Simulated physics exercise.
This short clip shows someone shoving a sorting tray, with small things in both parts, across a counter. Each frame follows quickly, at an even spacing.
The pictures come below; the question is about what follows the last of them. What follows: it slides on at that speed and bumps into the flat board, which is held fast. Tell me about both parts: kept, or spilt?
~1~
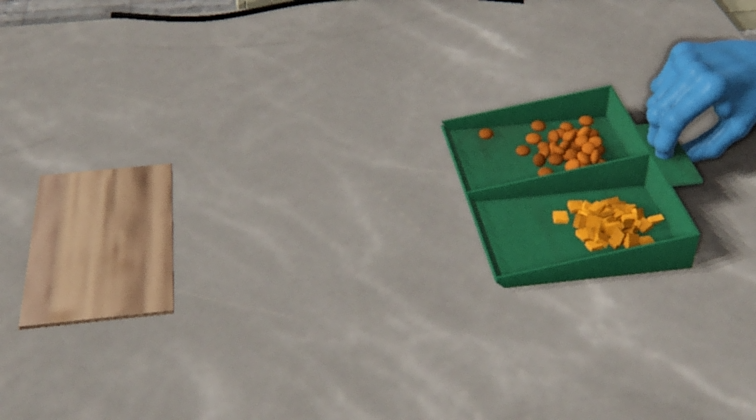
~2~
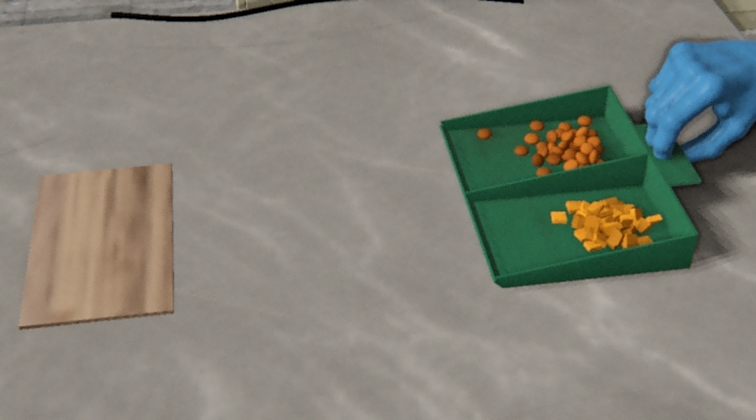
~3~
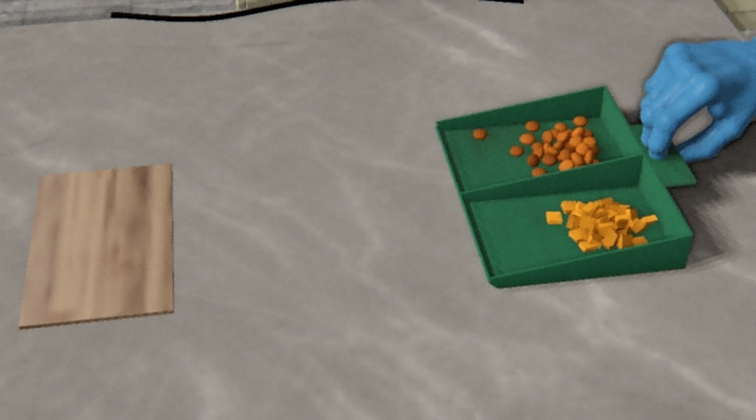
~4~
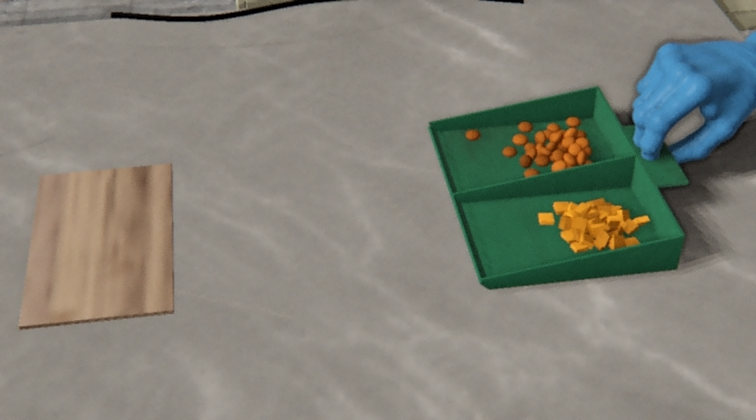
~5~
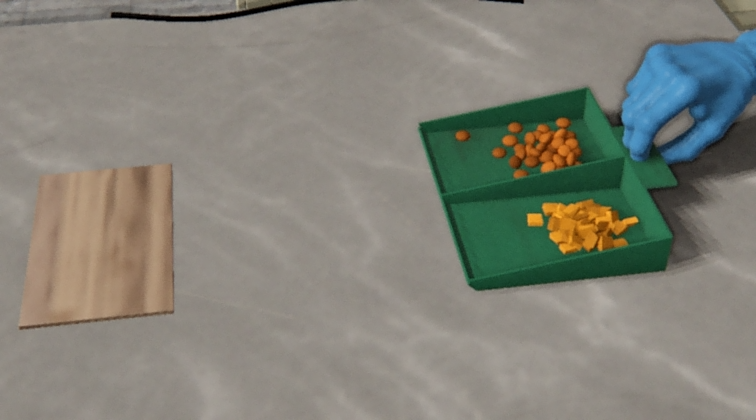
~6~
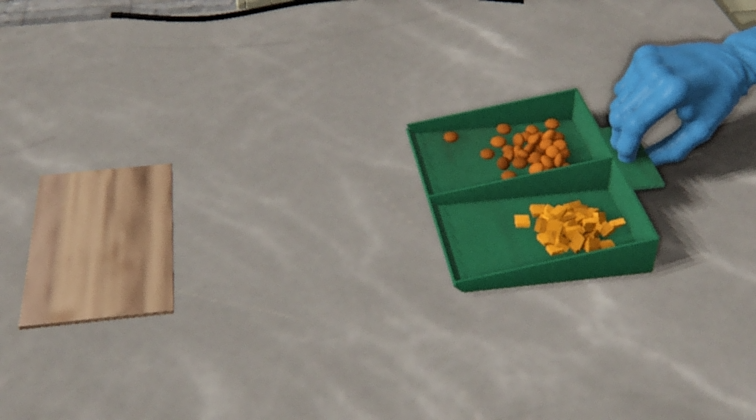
The front lot loses nothing; meanwhile the back lot loses nothing.
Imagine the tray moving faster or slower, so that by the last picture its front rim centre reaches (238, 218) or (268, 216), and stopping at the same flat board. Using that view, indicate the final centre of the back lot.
Try 1 about (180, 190); try 2 about (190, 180).
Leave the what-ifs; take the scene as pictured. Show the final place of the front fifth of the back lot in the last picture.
Approx. (252, 175) px.
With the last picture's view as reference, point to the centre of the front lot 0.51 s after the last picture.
Its centre is near (437, 241).
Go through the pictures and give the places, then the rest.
The first picture shows front rim at (467, 196), at rest; flat board at (99, 276); front lot at (606, 220), some small crackers; back lot at (565, 146), some bits of cat kibble.
The second picture shows front rim at (465, 196), hardly any of the way covered; back lot at (564, 146).
The third picture shows front rim at (460, 197), hardly any of the way covered; front lot at (600, 221).
The fourth picture shows front rim at (452, 198), a small part of the way covered; back lot at (552, 147).
The fifth picture shows front rim at (441, 199), a small part of the way covered; front lot at (581, 223).
The sixth picture shows front rim at (429, 200), a small part of the way covered; flat board at (99, 276); front lot at (568, 224); back lot at (530, 149).
Then, 0.51 s after the last picture, tray still sliding, front rim near (306, 212); front lot all inside; back lot all inside.
Then, 1.11 s after the last picture, tray stopped at the flat board; front lot all inside; back lot all inside.
At rest, tray stopped at the flat board; front lot all inside; back lot all inside.
